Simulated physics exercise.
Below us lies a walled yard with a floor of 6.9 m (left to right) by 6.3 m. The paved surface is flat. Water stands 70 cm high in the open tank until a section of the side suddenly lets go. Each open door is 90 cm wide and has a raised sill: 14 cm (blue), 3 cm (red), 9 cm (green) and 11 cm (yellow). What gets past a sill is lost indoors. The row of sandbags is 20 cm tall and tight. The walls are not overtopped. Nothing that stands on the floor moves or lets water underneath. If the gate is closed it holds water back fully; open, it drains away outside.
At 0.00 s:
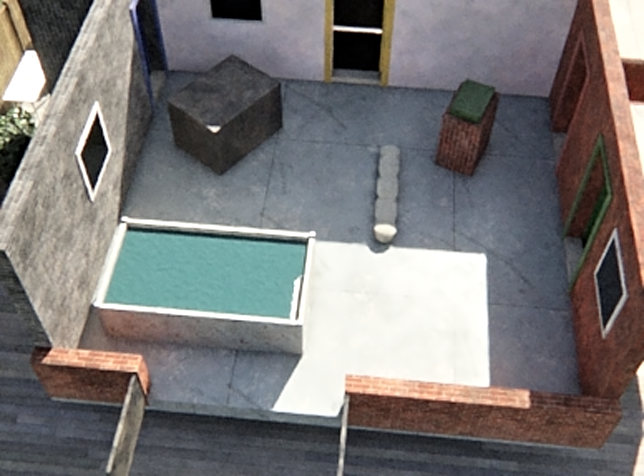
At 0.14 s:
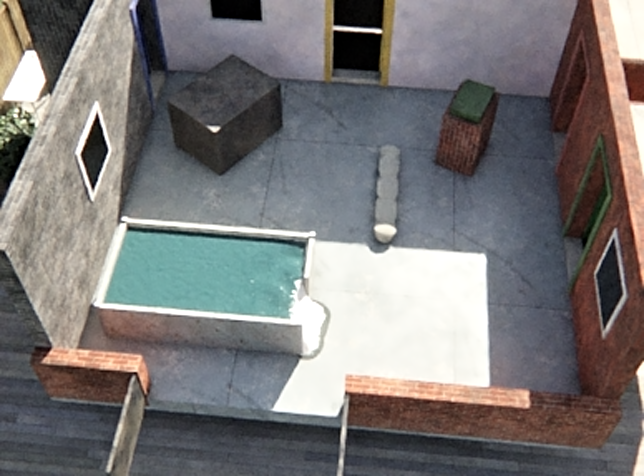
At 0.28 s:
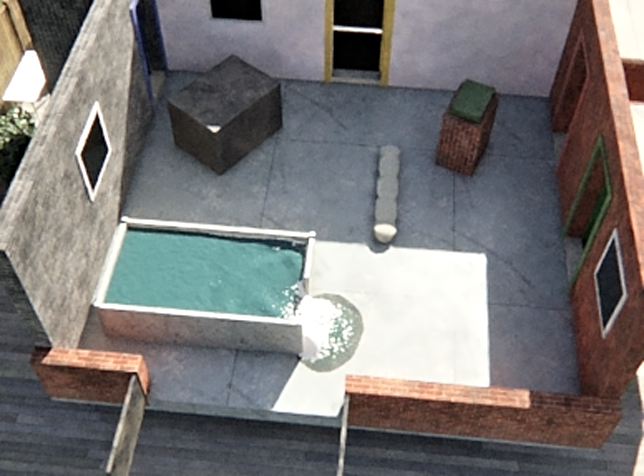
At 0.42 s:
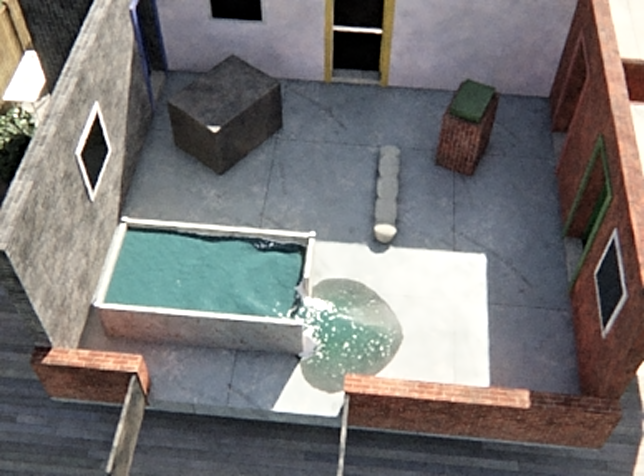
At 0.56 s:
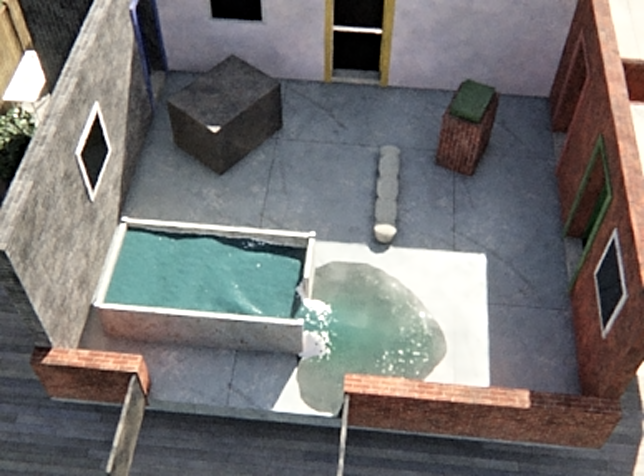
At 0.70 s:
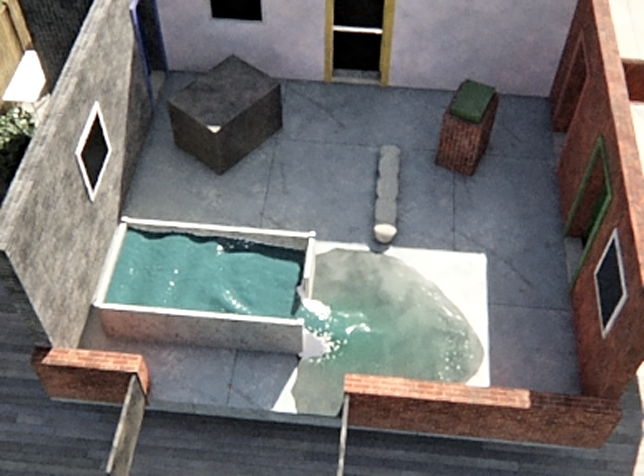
Walled yard with an open tank of green water pouring out at its right end and spreading rightward across the pale paving.
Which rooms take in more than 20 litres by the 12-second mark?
Within that time: At the blue door it stays under the limit; at the red door it passes the limit; at the green door it goes over the limit; at the yellow door it keeps below the limit.
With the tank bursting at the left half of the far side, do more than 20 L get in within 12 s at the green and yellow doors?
Against that limit: Green not over, yellow below.
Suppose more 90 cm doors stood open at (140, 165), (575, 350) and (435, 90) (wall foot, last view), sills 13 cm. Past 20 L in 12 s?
In that order: Below, over, under.
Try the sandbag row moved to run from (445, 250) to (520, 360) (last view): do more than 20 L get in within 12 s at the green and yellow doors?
Against that limit: Green not over, yellow below.
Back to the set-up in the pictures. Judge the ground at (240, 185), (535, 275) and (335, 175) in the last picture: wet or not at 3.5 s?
In turn: Still dry, wet, dry.
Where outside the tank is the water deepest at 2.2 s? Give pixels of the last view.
At about (578, 397).
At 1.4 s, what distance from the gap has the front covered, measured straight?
About 4.0 m.
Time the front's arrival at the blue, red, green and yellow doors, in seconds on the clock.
Arrival: Blue 8.0 s, red 2.8 s, green 1.6 s, yellow 5.5 s.
After 1.4 s water covers 25 % of the floor and is deepest (35 cm) near (314, 338); blue door not reached, red door not reached, green door not reached, yellow door not reached.
After 2.2 s water covers 30 % of the floor and is deepest (38 cm) near (578, 397); blue door not reached, red door not reached, green door 16 cm at the sill, 3 L in, yellow door not reached.
After 3.5 s water covers 35 % of the floor and is deepest (29 cm) near (578, 397); blue door not reached, red door 6 cm at the sill, 0 L in, green door 14 cm at the sill, 31 L in, yellow door not reached.
After 7.0 s water covers 55 % of the floor and is deepest (18 cm) near (550, 132); blue door not reached, red door 11 cm at the sill, 39 L in, green door 10 cm at the sill, 45 L in, yellow door 3 cm at the sill, 0 L in.
After 12.0 s water covers 85 % of the floor and is deepest (11 cm) near (259, 110); blue door 10 cm at the sill, 0 L in, red door 9 cm at the sill, 148 L in, green door 7 cm at the sill, 47 L in, yellow door 6 cm at the sill, 0 L in.
